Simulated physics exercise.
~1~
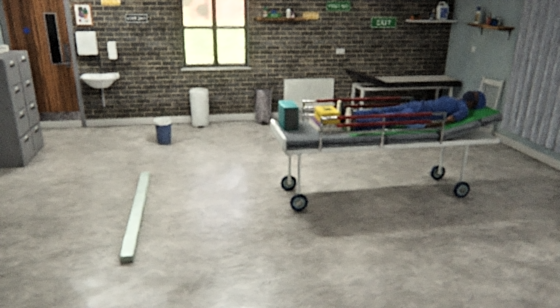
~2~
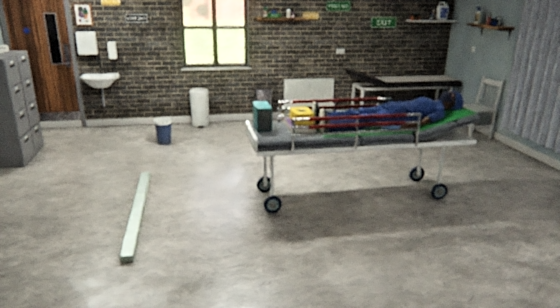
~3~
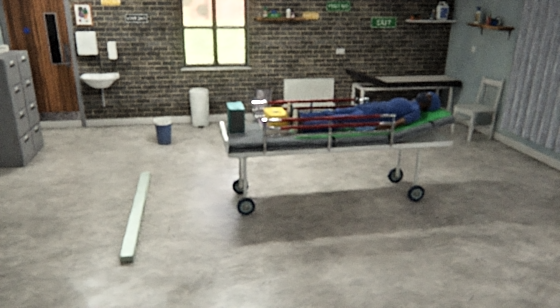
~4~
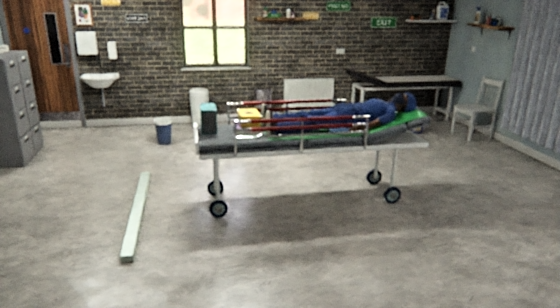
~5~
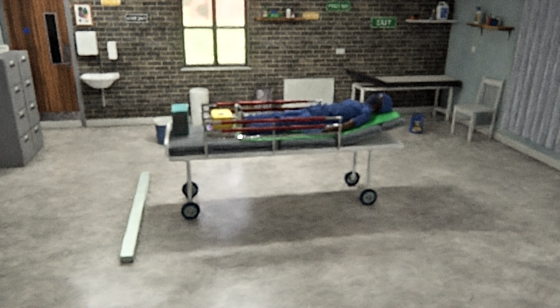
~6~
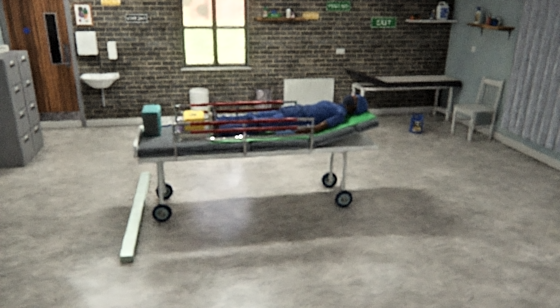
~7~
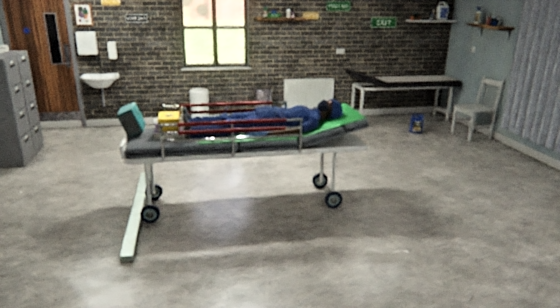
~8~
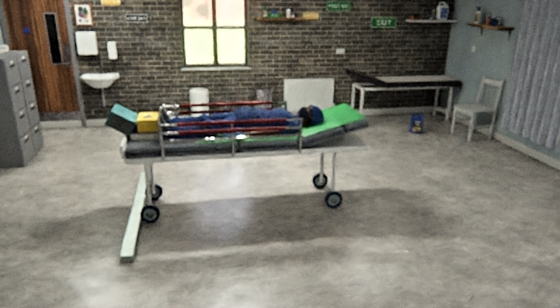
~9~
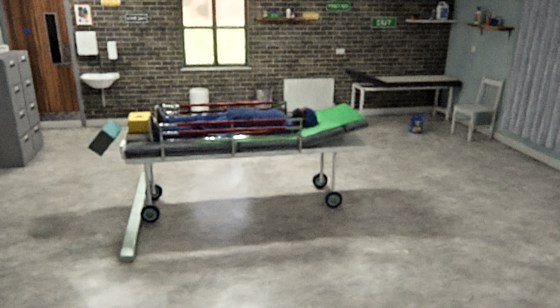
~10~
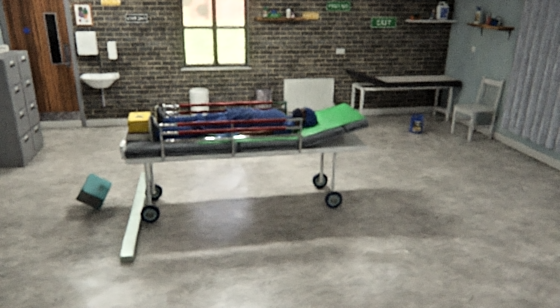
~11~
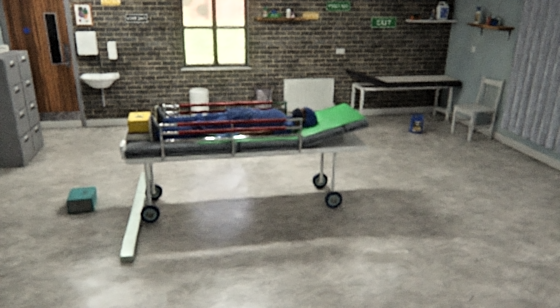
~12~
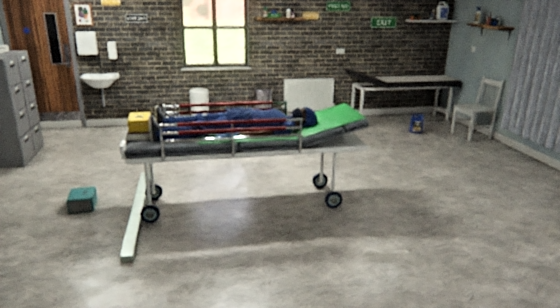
A trolley carrying a person rolls left, stops at a sill, and a teal box falls off.
